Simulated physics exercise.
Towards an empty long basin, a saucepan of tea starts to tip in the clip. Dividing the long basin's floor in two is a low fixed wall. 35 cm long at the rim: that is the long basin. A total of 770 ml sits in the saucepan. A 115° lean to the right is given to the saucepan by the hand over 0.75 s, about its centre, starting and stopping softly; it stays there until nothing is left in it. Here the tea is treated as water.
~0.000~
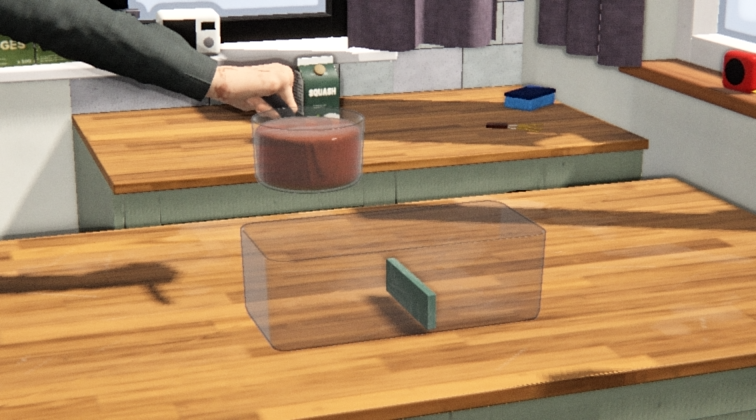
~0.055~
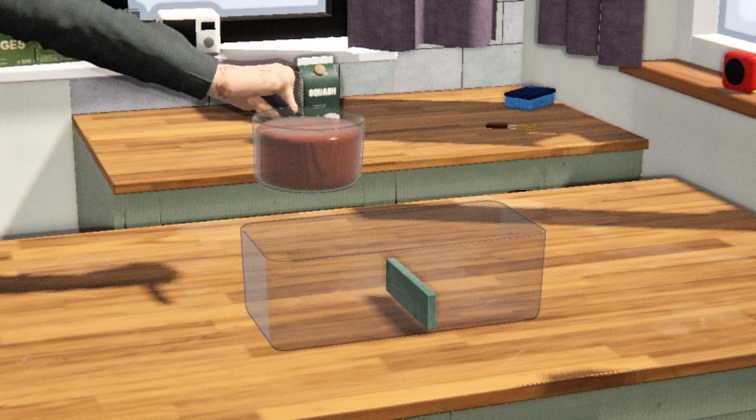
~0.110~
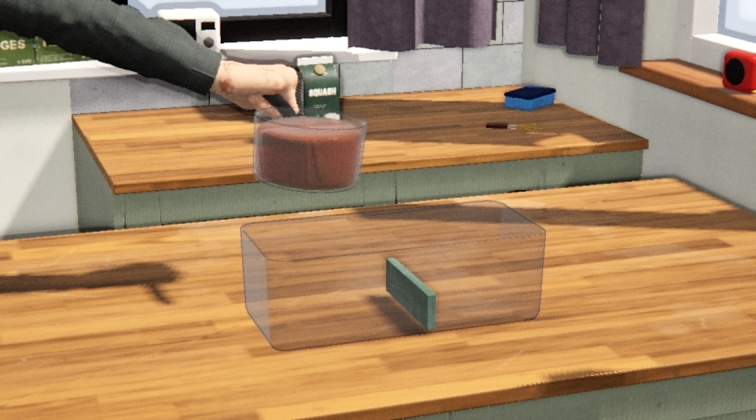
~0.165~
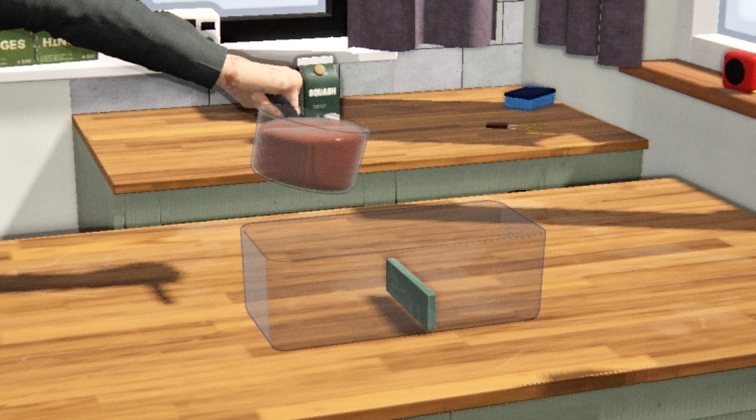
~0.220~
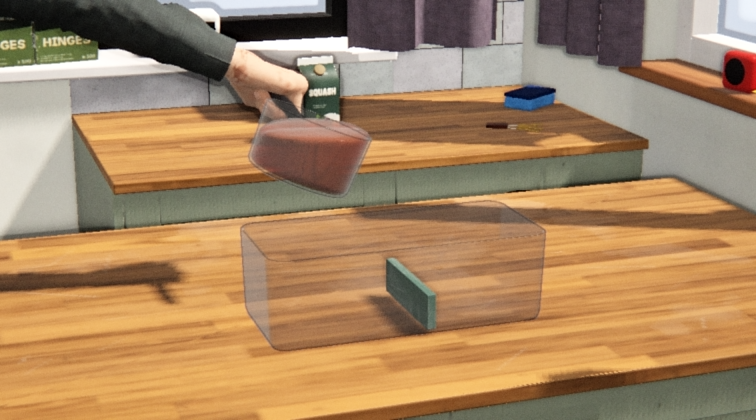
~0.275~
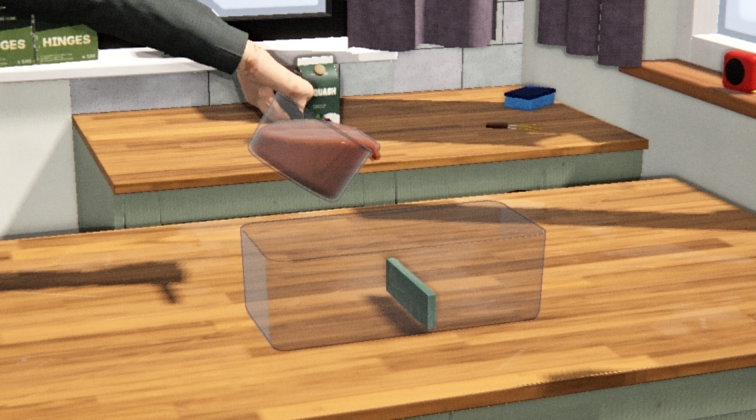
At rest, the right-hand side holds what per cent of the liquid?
It holds some 33 in every hundred.
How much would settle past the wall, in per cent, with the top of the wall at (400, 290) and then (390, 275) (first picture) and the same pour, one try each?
Around 55 and 60 percent, in that order.
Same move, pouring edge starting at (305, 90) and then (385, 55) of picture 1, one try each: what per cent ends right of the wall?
In order, 10 and 75 per cent.
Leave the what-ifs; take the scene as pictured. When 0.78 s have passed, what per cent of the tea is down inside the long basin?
Value: Approx. 94 %.
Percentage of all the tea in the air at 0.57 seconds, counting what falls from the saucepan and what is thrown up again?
Some 30 per cent.
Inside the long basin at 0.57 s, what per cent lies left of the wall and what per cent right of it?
I'd say some 22 on the left and some 24 on the right.
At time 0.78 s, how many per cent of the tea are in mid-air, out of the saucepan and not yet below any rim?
Something like 4 per cent is in the air then.
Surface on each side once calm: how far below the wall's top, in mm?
About 28 mm on the left, about 34 mm on the right.
After 0.57 s the tilt is 99° and 25 per cent is still to pour, 22 is left of the wall and 25 right of it.
After 0.78 s the tilt is 115° and 3 per cent is still to pour, 61 is left of the wall and 32 right of it.
After 1.01 s the tilt is 115° and 0 per cent is still to pour, 64 is left of the wall and 33 right of it.
After 1.25 s the tilt is 115° and 0 per cent is still to pour, 64 is left of the wall and 33 right of it.
In the end 64 per cent lies left of the wall, 33 right of it and 2 outside.
